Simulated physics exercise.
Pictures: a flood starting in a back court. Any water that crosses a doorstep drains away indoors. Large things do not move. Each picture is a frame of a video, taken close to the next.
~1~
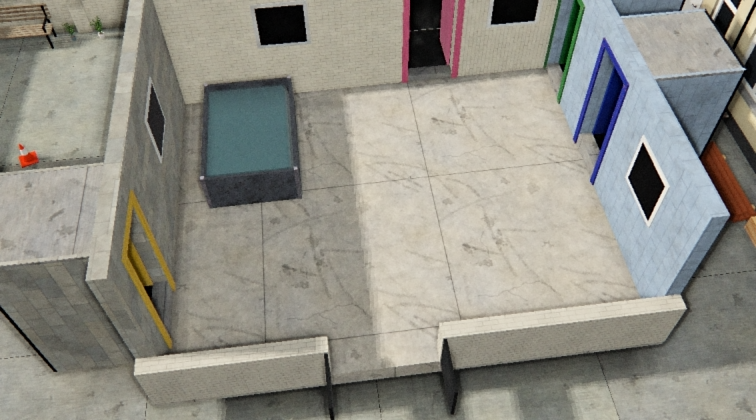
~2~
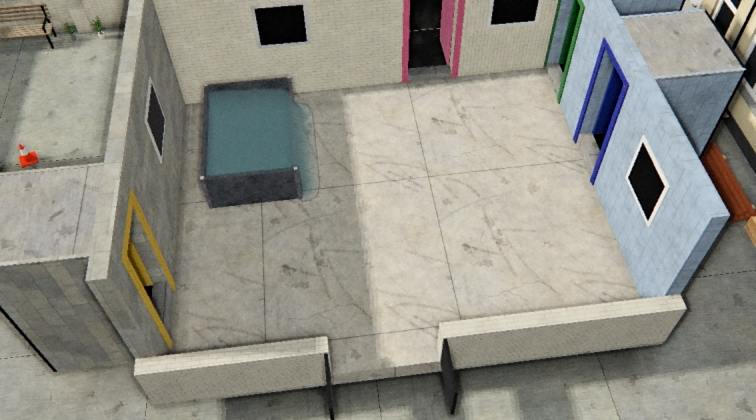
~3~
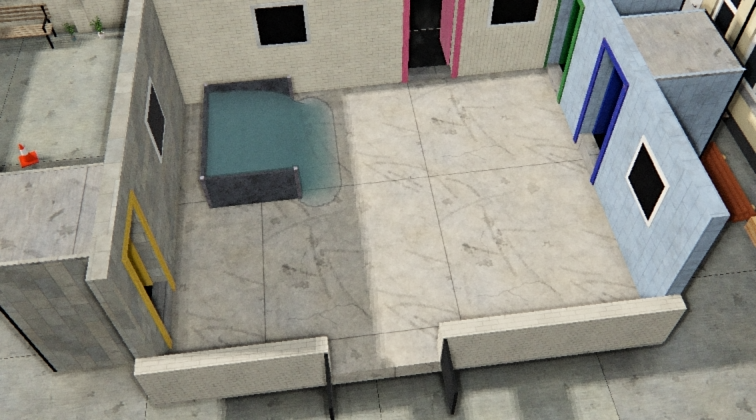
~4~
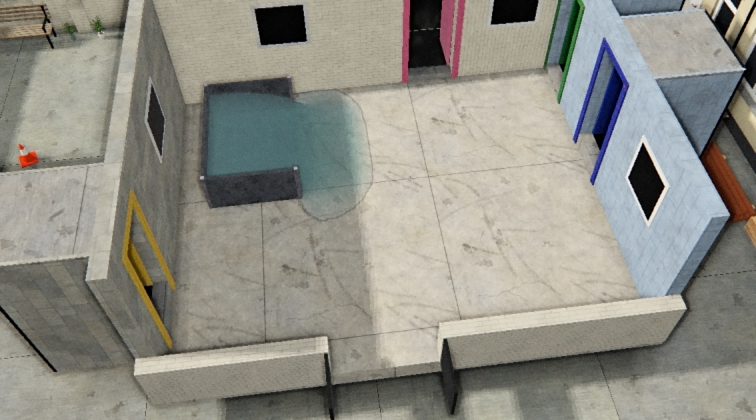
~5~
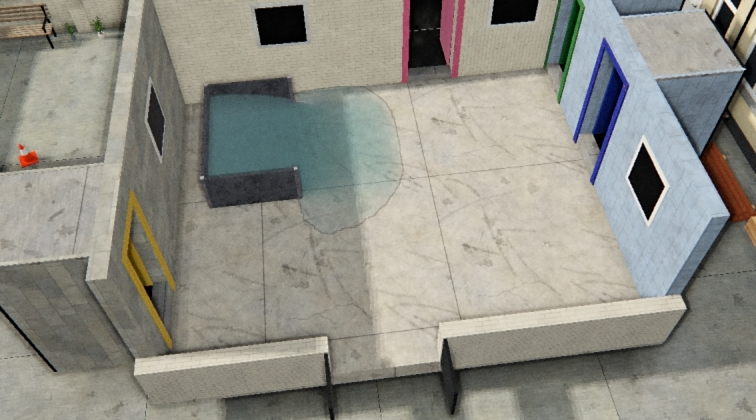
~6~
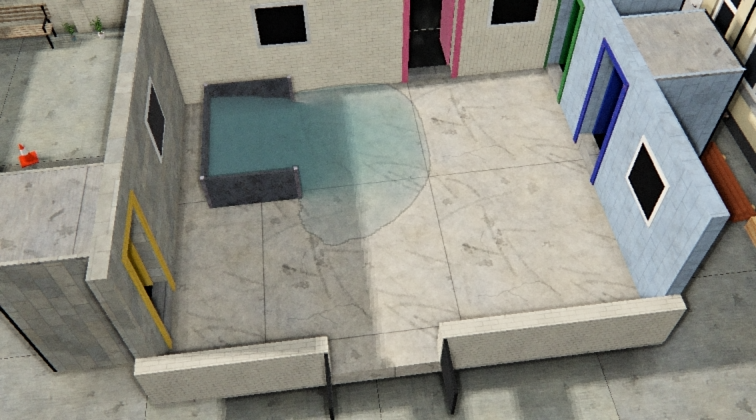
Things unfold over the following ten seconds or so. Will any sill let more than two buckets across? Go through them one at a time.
The yellow door does not; the green door does; the blue door does not; the pink door does not.
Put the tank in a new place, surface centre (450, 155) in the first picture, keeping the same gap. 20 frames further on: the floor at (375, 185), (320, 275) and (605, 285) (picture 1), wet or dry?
As listed: Untouched, untouched, reached.
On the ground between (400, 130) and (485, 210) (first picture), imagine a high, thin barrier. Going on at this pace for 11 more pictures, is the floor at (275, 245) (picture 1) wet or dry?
My call for that point: Left unsoaked.
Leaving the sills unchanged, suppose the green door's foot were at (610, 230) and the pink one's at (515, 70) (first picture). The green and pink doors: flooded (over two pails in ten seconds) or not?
Looking at it, green fails to reach the limit, and pink tops the limit.
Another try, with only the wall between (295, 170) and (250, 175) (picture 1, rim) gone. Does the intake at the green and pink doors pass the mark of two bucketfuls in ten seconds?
Note - green door: Short of the mark, pink door: Short of the mark.
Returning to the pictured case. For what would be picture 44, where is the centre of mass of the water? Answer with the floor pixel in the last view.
I'd point to (458, 191).
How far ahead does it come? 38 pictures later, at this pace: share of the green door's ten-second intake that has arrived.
Estimate: Roughly 100 %.
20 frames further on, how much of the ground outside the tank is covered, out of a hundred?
Some 65 per cent.
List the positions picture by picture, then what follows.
In the first frame, the open tank at (249, 129) is whole and still.
In the second frame, water pours out at (294, 142) and has run to (303, 199).
In the third frame, the front is at (317, 203), out from the gap at (294, 143).
In the fourth frame, water pours out at (294, 144) and has run to (335, 212).
In the fifth frame, the front is at (380, 204), out from the gap at (294, 144).
In the sixth frame, water pours out at (294, 144) and has run to (420, 184).
A moment on, water covers 40 % of the floor; the yellow door not reached, the green door not reached, the blue door not reached, the pink door wet at the sill, nothing in.
Next, water covers 55 % of the floor; the yellow door not reached, the green door under two buckets in, the blue door wet at the sill, nothing in, the pink door wet at the sill, nothing in.
Then, water covers 65 % of the floor; the yellow door not reached, the green door far over two buckets in, the blue door wet at the sill, nothing in, the pink door wet at the sill, nothing in.
Later, water covers 70 % of the floor; the yellow door not reached, the green door far over two buckets in, the blue door wet at the sill, nothing in, the pink door wet at the sill, nothing in.
In the end, water covers 95 % of the floor; the yellow door wet at the sill, nothing in, the green door far over two buckets in, the blue door wet at the sill, nothing in, the pink door wet at the sill, nothing in.
